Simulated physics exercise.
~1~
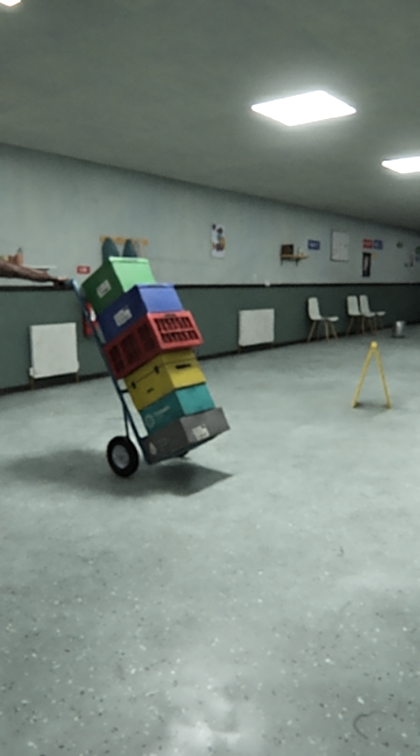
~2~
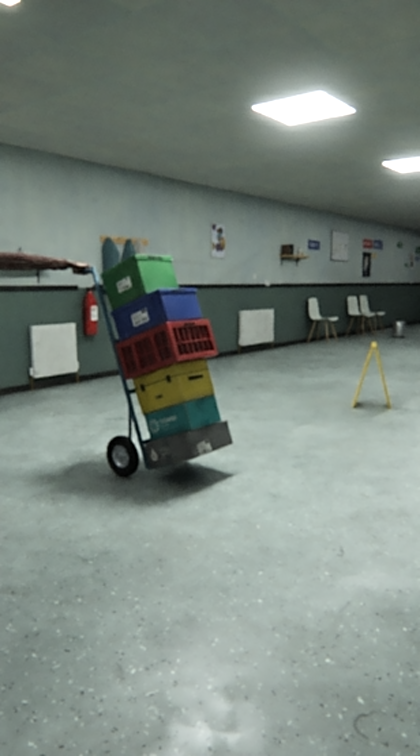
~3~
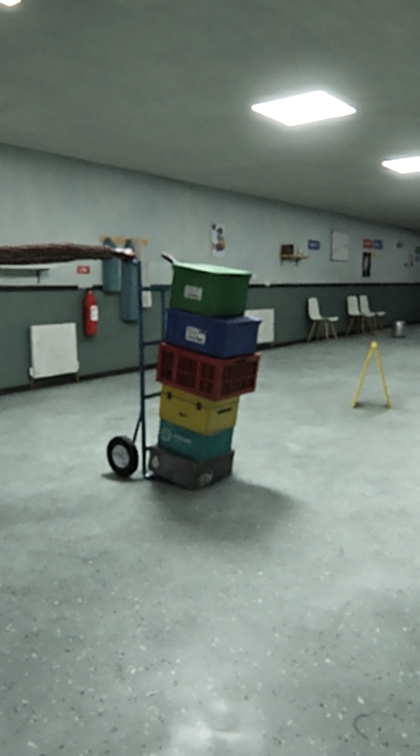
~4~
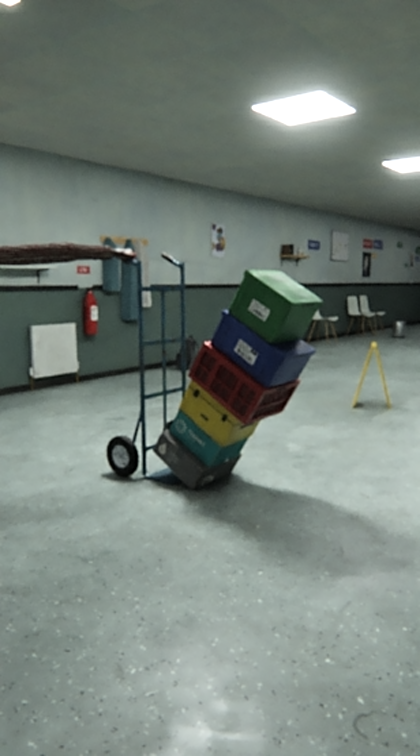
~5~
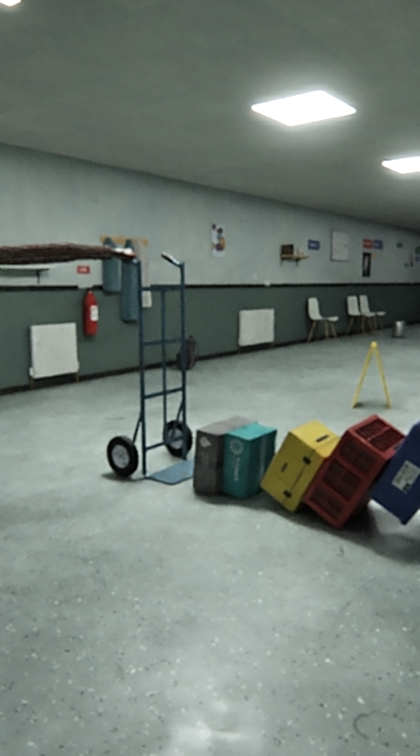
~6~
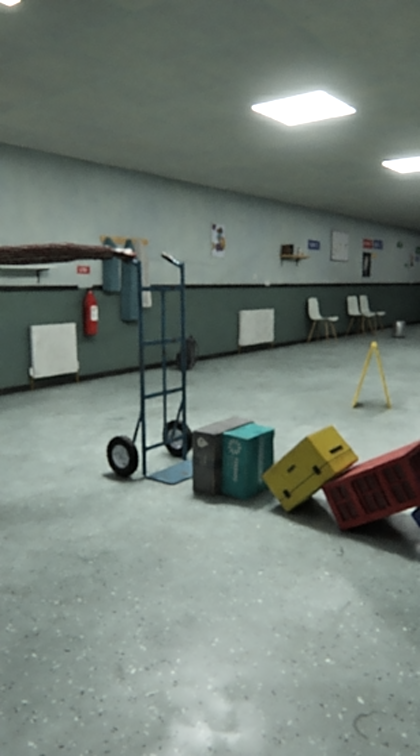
A loaded sack truck swings upright, and its stacked boxes topple right onto the floor.
